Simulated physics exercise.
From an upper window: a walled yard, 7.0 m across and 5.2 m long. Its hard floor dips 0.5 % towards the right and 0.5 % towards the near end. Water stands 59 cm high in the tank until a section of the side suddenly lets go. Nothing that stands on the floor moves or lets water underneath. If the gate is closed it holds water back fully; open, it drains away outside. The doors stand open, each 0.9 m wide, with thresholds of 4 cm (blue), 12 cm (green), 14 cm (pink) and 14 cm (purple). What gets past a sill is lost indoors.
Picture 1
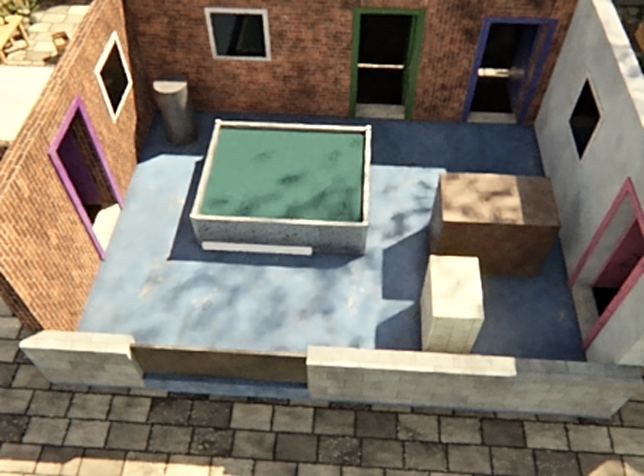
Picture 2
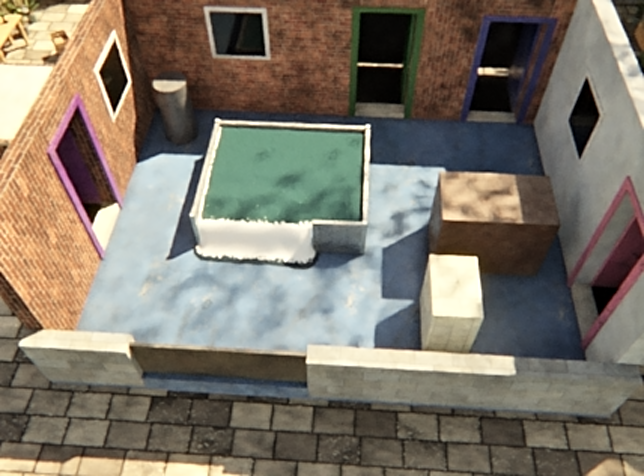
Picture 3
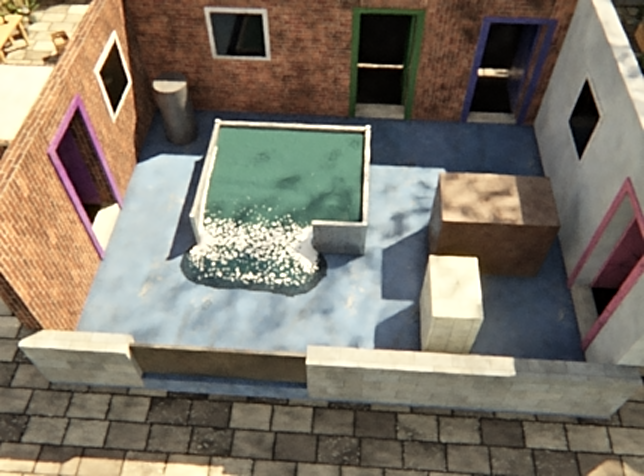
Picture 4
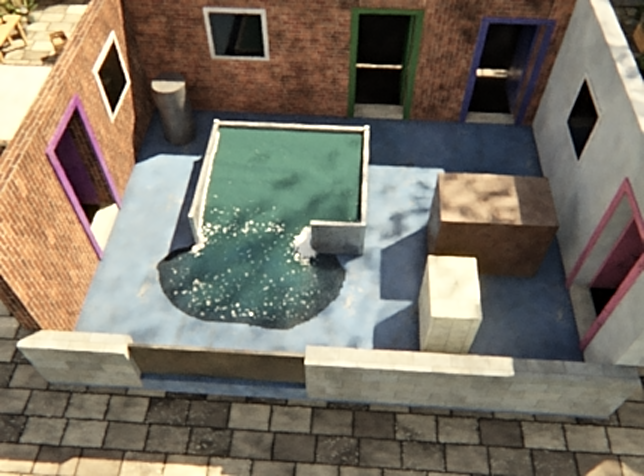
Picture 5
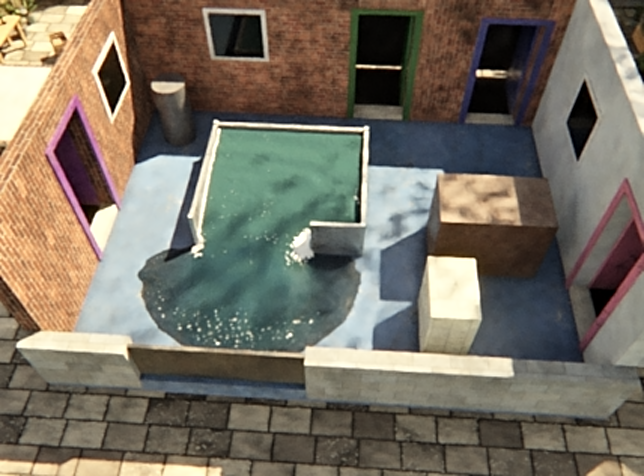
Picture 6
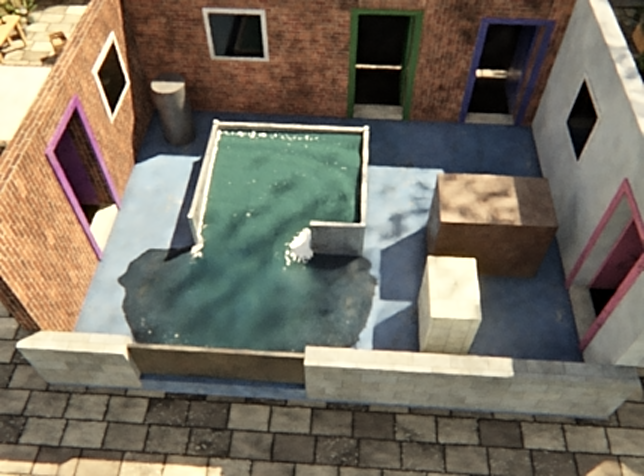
Green water burst through the front wall of a tank in a brick-walled yard, foaming at first, then spread across the blue floor in a widening dark pool that reached the low front wall.
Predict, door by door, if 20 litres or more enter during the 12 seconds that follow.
Within that time: At the blue door it exceeds the limit; at the green door it keeps below the limit; at the pink door it keeps below the limit; at the purple door it does not reach the limit.
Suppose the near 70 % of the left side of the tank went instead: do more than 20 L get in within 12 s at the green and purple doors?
Against that limit: Green below, purple over.
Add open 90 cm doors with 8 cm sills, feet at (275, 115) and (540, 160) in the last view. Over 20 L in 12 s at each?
In that order: Under, over.
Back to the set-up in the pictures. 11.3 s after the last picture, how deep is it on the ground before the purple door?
Some 7.0 cm.
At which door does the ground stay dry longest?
Last comes the blue one.
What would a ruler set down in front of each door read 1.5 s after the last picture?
Depths in cm: Blue 0, green 0, pink 0, purple 0.
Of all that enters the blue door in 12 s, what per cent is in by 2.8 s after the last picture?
Some 0 per cent by then.
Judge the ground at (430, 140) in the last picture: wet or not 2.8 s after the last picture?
It is not reached.
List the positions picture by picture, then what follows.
The first frame shows the tank at (287, 173) is whole and still, 59 cm deep.
In the second frame, the front is at (199, 251), 0.9 m from the gap at (256, 236); 0.4 m2 of floor is under water; 59 cm left at the back of the tank.
In the third frame, the front is at (187, 267), 1.1 m from the gap at (256, 238); 1.3 m2 of floor is under water; 59 cm left at the back of the tank.
In the fourth frame, the front is at (310, 313), 1.5 m from the gap at (255, 239); 2.7 m2 of floor is under water; 59 cm left at the back of the tank.
In the fifth frame, the front is at a hidden place, 1.9 m from the gap at (255, 240); 4.1 m2 of floor is under water; 58 cm left at the back of the tank.
In the sixth frame, the front is at a hidden place, 2.3 m from the gap at (255, 240); 5.4 m2 of floor is under water; 51 cm left at the back of the tank.
Then, 0.7 s after the last picture water covers 25 % of the floor and is deepest (42 cm) near (210, 366); blue door not reached, green door not reached, pink door not reached, purple door not reached.
Then, 1.5 s after the last picture water covers 30 % of the floor and is deepest (52 cm) near (78, 358); blue door not reached, green door not reached, pink door not reached, purple door not reached.
Then, 2.8 s after the last picture water covers 60 % of the floor and is deepest (30 cm) near (65, 357); blue door not reached, green door not reached, pink door 10 cm at the sill, 0 L in, purple door 12 cm at the sill, 0 L in.
Then, 6.3 s after the last picture water covers 95 % of the floor and is deepest (18 cm) near (580, 390); blue door 11 cm at the sill, 13 L in, green door 10 cm at the sill, 1 L in, pink door 8 cm at the sill, 0 L in, purple door 9 cm at the sill, 0 L in.
Then, 11.3 s after the last picture water covers 100 % of the floor and is deepest (14 cm) near (423, 299); blue door 12 cm at the sill, 184 L in, green door 11 cm at the sill, 1 L in, pink door 11 cm at the sill, 0 L in, purple door 7 cm at the sill, 0 L in.
